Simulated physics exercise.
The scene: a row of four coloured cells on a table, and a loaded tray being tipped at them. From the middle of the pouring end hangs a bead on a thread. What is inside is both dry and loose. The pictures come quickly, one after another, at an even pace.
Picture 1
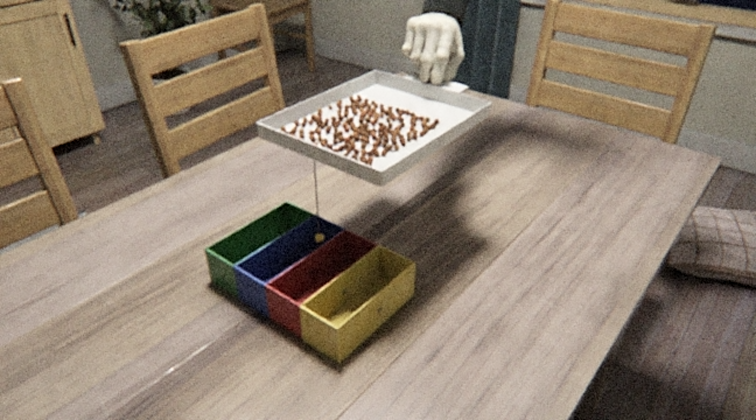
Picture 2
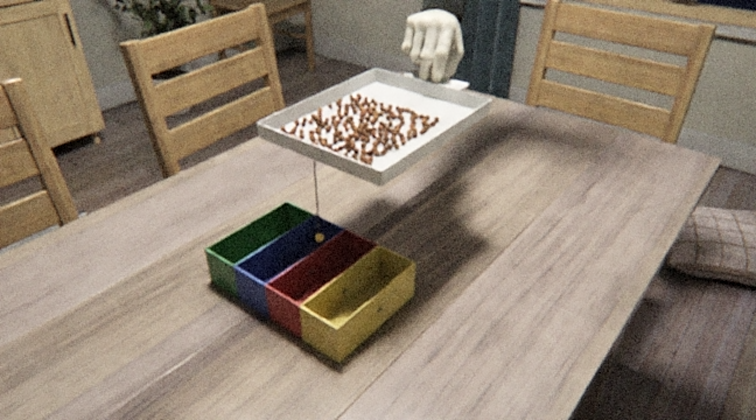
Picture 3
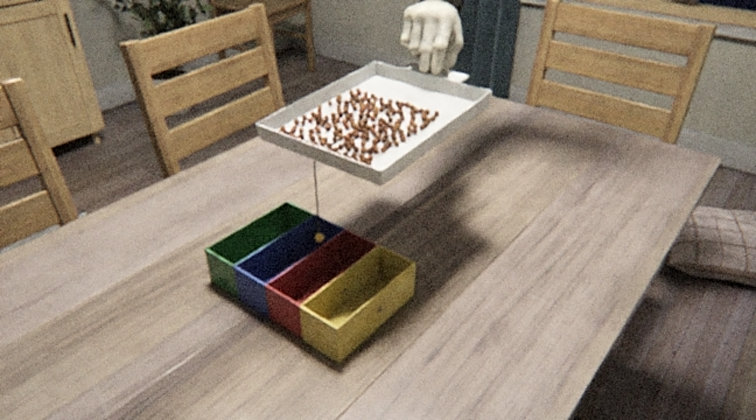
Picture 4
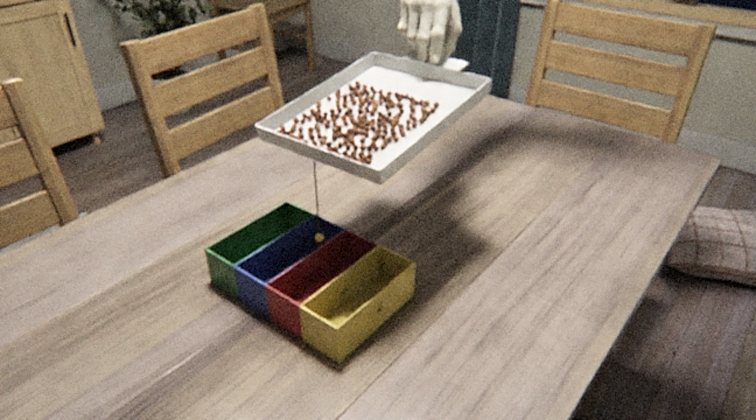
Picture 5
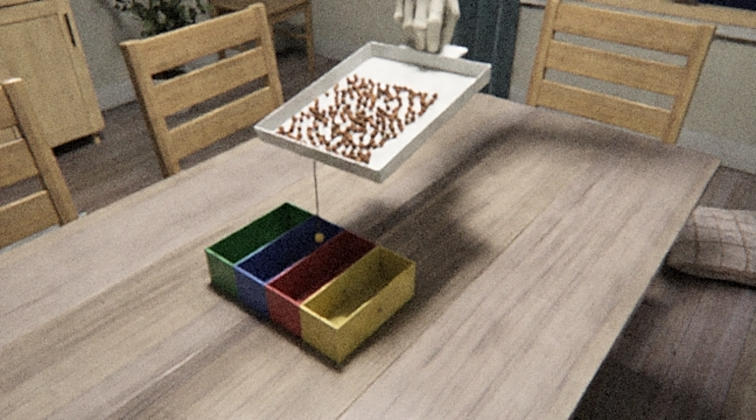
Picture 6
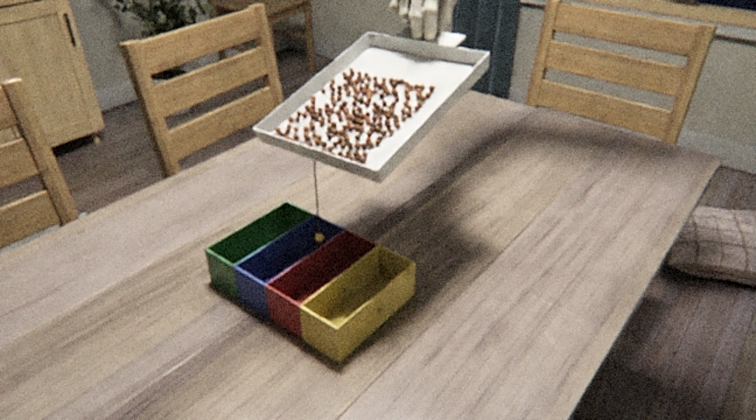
White tray of small brown balls tilting steadily toward its left corner above green, blue, red and yellow cells, pale hand behind.
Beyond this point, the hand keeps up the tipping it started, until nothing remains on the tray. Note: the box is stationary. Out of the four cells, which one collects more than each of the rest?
The green cell collects the most.
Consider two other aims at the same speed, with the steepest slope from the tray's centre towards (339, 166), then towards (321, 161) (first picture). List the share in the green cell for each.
First heading roughly 0 %, second roughly 10 %.
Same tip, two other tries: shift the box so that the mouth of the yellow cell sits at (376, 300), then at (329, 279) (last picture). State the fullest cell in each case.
Try one: That green cell; try two: Blue.
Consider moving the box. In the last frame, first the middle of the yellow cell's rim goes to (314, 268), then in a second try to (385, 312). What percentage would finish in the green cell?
It works out to 0 percent and then 30 percent.
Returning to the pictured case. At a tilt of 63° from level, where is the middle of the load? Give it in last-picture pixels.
The load is centred about (305, 131).
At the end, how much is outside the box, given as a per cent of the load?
Near 0 in a hundred.
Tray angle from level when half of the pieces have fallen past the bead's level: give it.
Somewhere near 110 degrees, I'd say.
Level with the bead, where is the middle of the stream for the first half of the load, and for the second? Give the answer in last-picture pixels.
It passes near (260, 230) first and then near (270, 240).
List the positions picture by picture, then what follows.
The first frame shows corners of the pouring end at (259, 122) and (381, 170), level; middle of the load at (363, 130), cereal balls; bead on its thread at (319, 238); green cell at (222, 270); blue cell at (252, 289); red cell at (284, 309); yellow cell at (320, 331).
The second frame shows corners of the pouring end at (259, 122) and (381, 170), level; middle of the load at (362, 129).
The third frame shows corners of the pouring end at (258, 123) and (380, 169), tipped barely, lowest at the left corner; middle of the load at (362, 126).
The fourth frame shows corners of the pouring end at (257, 125) and (379, 169), tipped a little, lowest at the left corner; middle of the load at (361, 122).
The fifth frame shows corners of the pouring end at (256, 126) and (378, 168), tipped a little, lowest at the left corner; middle of the load at (360, 118).
The sixth frame shows corners of the pouring end at (256, 128) and (377, 168), tipped clearly, lowest at the left corner; middle of the load at (356, 115), about a quarter on the move; green cell at (222, 270); blue cell at (252, 289); red cell at (284, 309); yellow cell at (320, 331).
Soon after the last picture, tray tipped steeply; nearly all on the tray; a stray few falling or outside the box.
A little later, tray tipped past a quarter turn; about two thirds on the tray; a small part in the green cell; a stray few in the blue cell; about a quarter falling or outside the box.
Later still, tray tipped past a quarter turn; about half in the green cell; about a third in the blue cell; a small part in the red cell; a stray few in the yellow cell; a stray few falling or outside the box.
At rest, tray tipped past a quarter turn; about half in the green cell; about a third in the blue cell; a small part in the red cell; a stray few in the yellow cell; a stray few outside the box.
